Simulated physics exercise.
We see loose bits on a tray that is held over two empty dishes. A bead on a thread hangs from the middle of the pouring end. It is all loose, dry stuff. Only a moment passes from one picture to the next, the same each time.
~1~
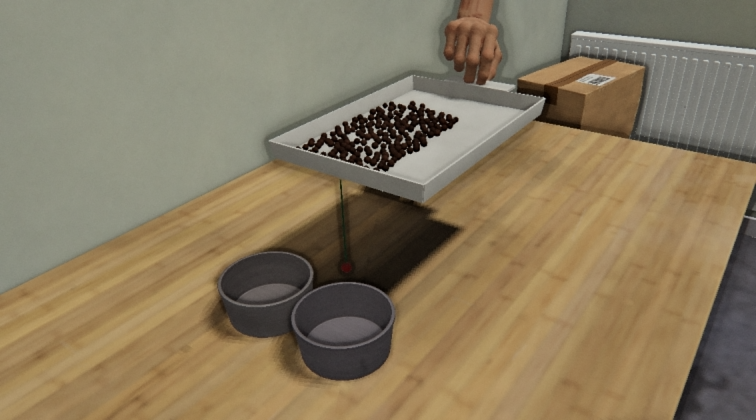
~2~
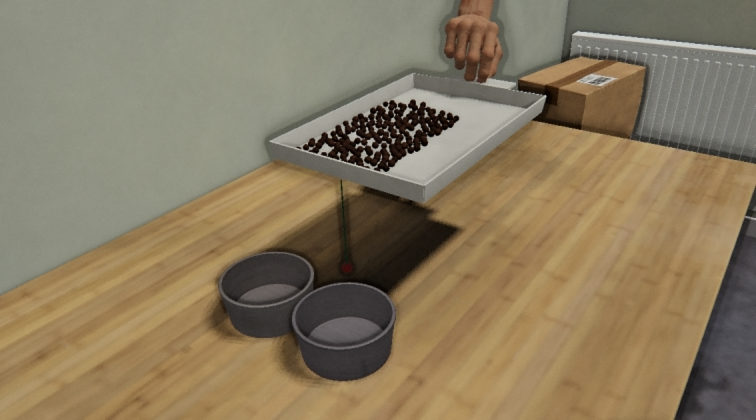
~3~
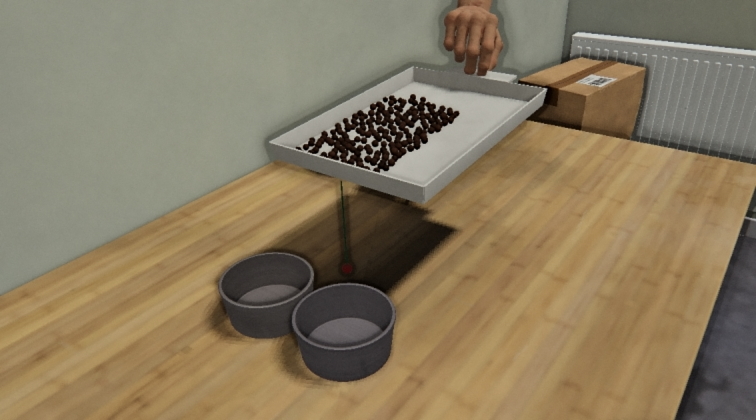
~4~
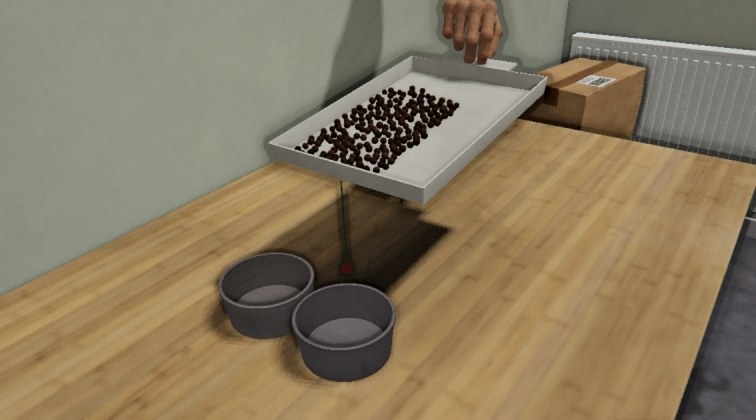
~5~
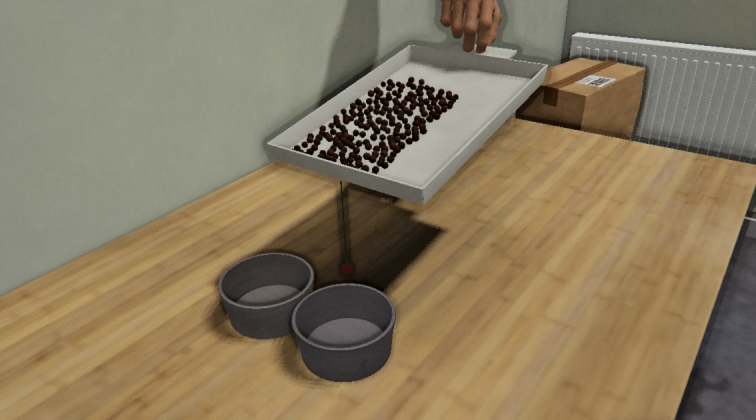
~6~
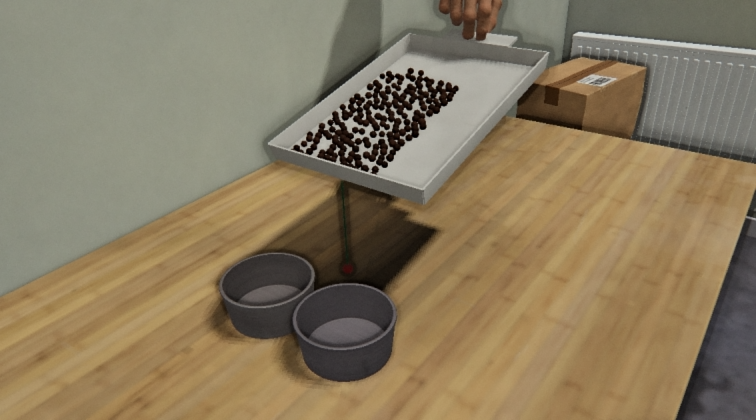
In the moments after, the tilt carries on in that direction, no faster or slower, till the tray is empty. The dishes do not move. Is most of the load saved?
Caught overall: More than half.
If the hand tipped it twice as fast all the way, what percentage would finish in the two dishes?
Roughly 80 in a hundred.
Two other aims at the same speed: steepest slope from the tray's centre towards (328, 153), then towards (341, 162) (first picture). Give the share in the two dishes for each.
The first gives 70 %, the second 90 %.
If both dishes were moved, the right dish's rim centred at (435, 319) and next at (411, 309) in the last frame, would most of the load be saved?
The first try: Under half. The second: The smaller part.
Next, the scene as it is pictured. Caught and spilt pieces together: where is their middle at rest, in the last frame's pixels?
Near (320, 343).
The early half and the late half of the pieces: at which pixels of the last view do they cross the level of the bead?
Around (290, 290) and then (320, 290).
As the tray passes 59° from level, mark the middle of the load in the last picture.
Around (336, 140).
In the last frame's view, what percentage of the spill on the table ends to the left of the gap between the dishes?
Near 80 %.
Just after the last frame, tray tipped steeply; almost all on the tray; just a few in the right dish.
A moment on, tray tipped right over; the larger part on the tray; just a few in the right dish; about a tenth in the air.
Further on, tray tipped past a quarter turn; roughly half in the right dish; roughly a third in the left dish; roughly a quarter outside both.
When it is over, tray tipped past a quarter turn; roughly half in the right dish; roughly a third in the left dish; roughly a quarter outside both.
